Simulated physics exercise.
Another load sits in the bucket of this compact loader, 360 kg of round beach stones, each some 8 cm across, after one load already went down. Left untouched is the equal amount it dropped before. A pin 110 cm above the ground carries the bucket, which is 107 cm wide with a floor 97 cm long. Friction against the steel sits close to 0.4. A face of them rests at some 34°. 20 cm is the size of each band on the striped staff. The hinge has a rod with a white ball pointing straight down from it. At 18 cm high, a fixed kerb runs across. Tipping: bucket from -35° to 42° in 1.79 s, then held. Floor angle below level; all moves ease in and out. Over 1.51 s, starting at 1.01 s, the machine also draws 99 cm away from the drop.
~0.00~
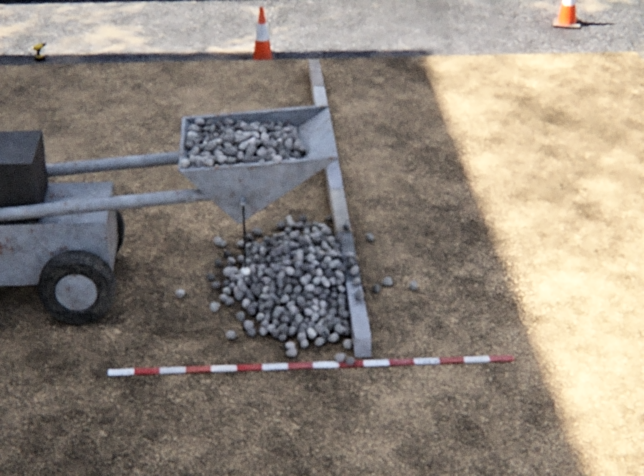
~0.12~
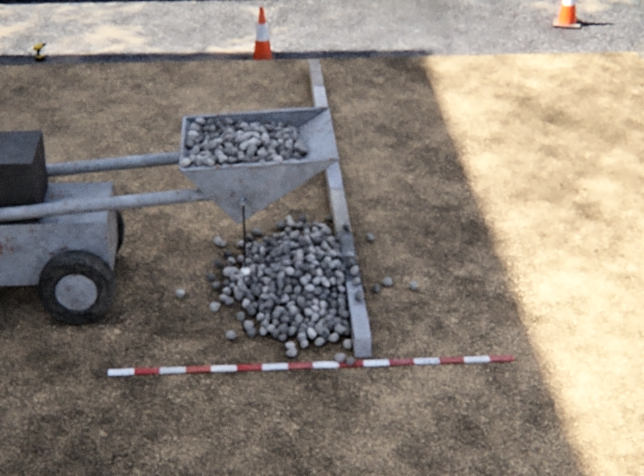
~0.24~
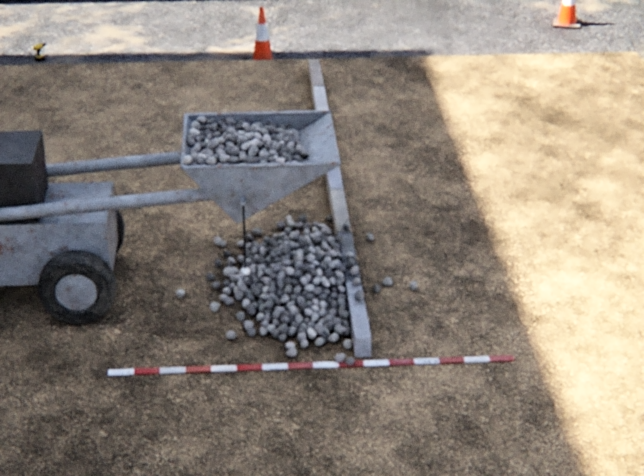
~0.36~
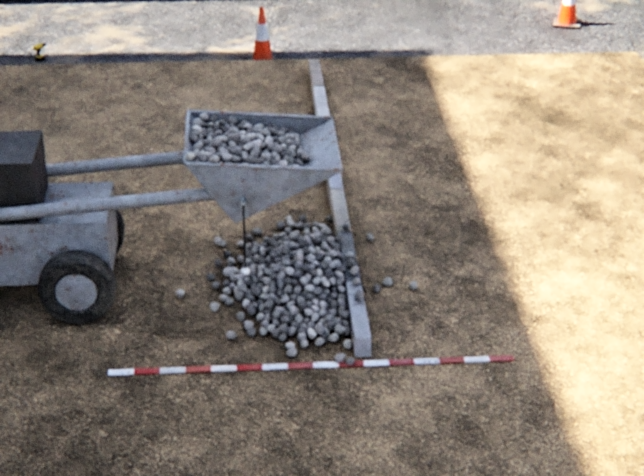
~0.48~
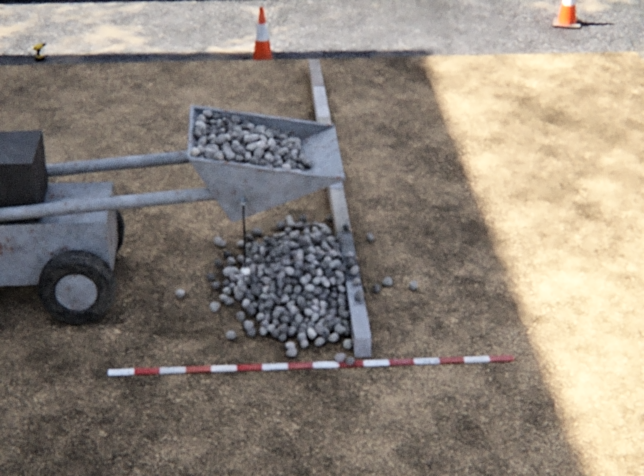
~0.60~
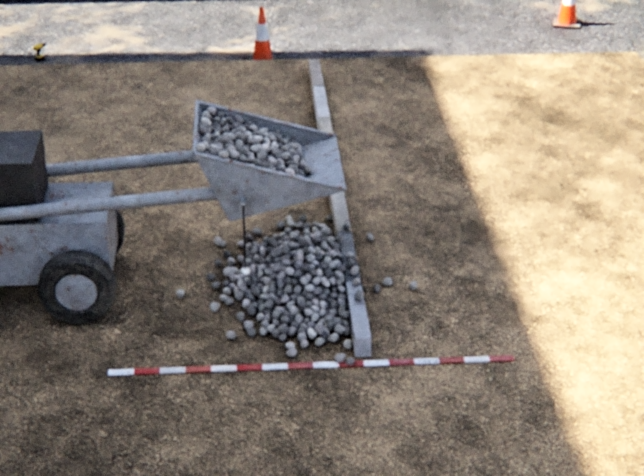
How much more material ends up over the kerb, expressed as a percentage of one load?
About 8 per cent of a load more.
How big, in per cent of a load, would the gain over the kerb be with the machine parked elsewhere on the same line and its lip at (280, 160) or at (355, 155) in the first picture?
I'd expect near 0 per cent first and near 20 per cent next.
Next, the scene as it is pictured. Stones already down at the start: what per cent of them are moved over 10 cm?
Near 15 per cent, I reckon.
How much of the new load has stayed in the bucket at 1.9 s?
Held: Around 5 % of the load.
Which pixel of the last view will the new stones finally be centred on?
Their centre ends up near (291, 267).
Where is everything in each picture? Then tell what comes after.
In the first frame, the bucket is at -35°, its lip at (338, 158); the top of the load is at (238, 135). The earlier load is highest near (313, 259), 25 cm above ground level, 99 % on this side of the kerb, 1 % over the kerb.
The second frame shows lip at (338, 159), floor tilted -34°, highest stones at (228, 134); the stones move at 0.1 m/s on average.
The third frame shows lip at (340, 164), floor tilted -31°, highest stones at (212, 131); the stones move at 0.1 m/s on average.
The fourth frame shows lip at (343, 170), floor tilted -27°, highest stones at (211, 128); the stones move at 0.2 m/s on average.
The fifth frame shows lip at (345, 179), floor tilted -21°, highest stones at (211, 126); the stones move at 0.2 m/s on average.
The sixth frame shows lip at (346, 190), floor tilted -15°, highest stones at (207, 123); the stones move at 0.2 m/s on average.
After 1.3 s the floor is at 30°; in per cent of one load, 90 in the bucket, 109 on this side of the kerb, 1 over the kerb; the foremost stones are at (371, 275).
After 1.9 s the floor is at 42°; in per cent of one load, 4 in the bucket, 190 on this side of the kerb, 6 over the kerb; the foremost stones are at (397, 269).
After 3.0 s the floor is at 42°; in per cent of one load, 0 in the bucket, 192 on this side of the kerb, 8 over the kerb; the foremost stones are at (420, 266).
After 5.5 s the floor is at 42°; in per cent of one load, 0 in the bucket, 192 on this side of the kerb, 8 over the kerb; the foremost stones are at (420, 266). Net gain over the kerb, 8.
